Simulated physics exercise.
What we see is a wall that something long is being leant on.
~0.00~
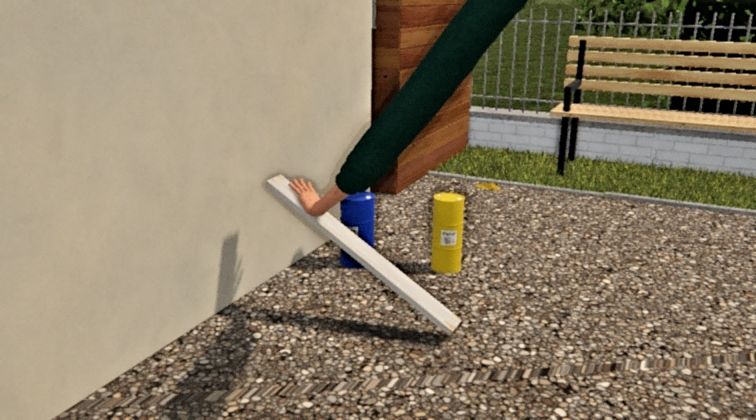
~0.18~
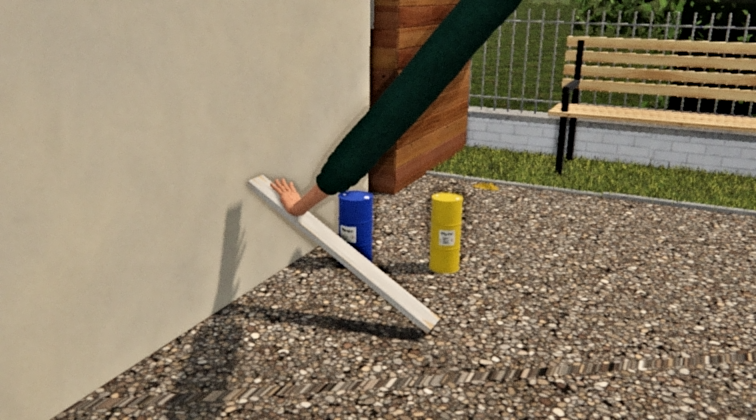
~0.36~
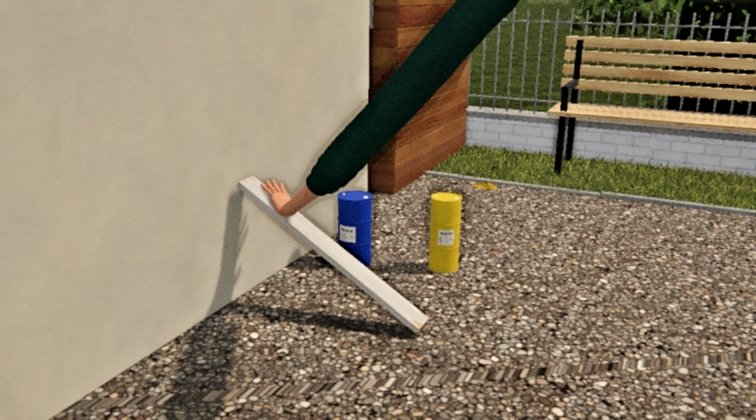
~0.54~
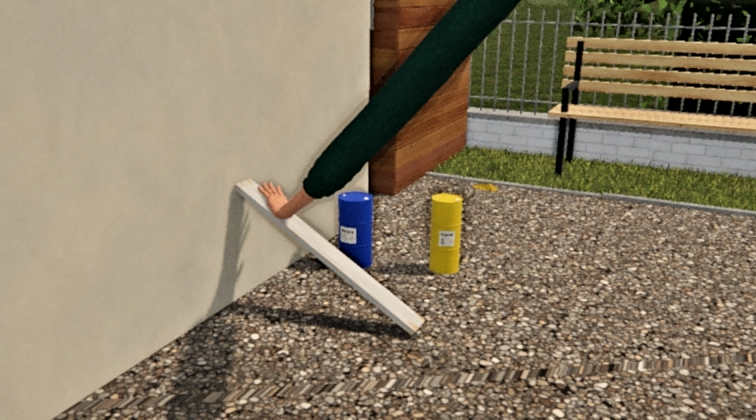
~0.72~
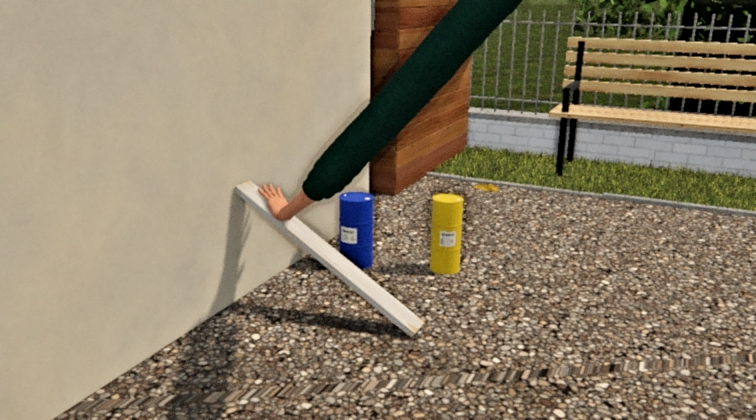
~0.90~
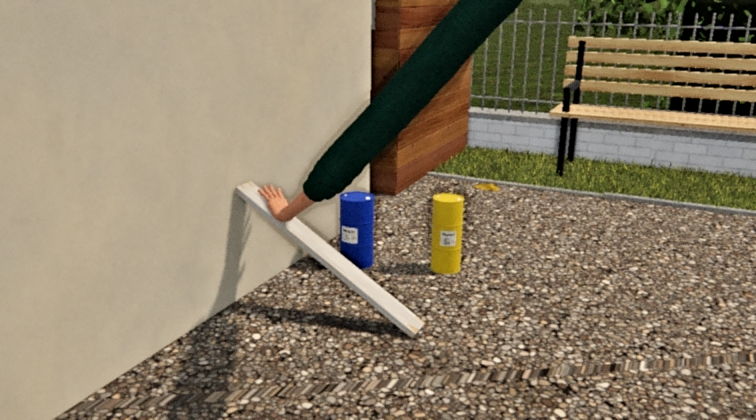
At first, a hand at the end of a green-sleeved arm holds a slanted white plank near a pale wall, with blue and yellow canisters behind it. The hand moves the plank a short way left until its upper end leans on the wall, then stays on it, nearly still.
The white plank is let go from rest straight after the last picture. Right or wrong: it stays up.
Wrong, it slips.
After 1.20 s, white plank leaning 9° more than when let go near (334, 272).
After 1.30 s, white plank leaning 22° more than when let go near (341, 297).
After 1.40 s, white plank leaning 32° more than when let go near (343, 307).
After 1.60 s, white plank leaning 31° more than when let go near (344, 313).
In the end (2.7 s), moved from the start, white plank; the other 2 unmoved. At the end, from the last picture's camera, white plank near (344, 314). The plank slides down.
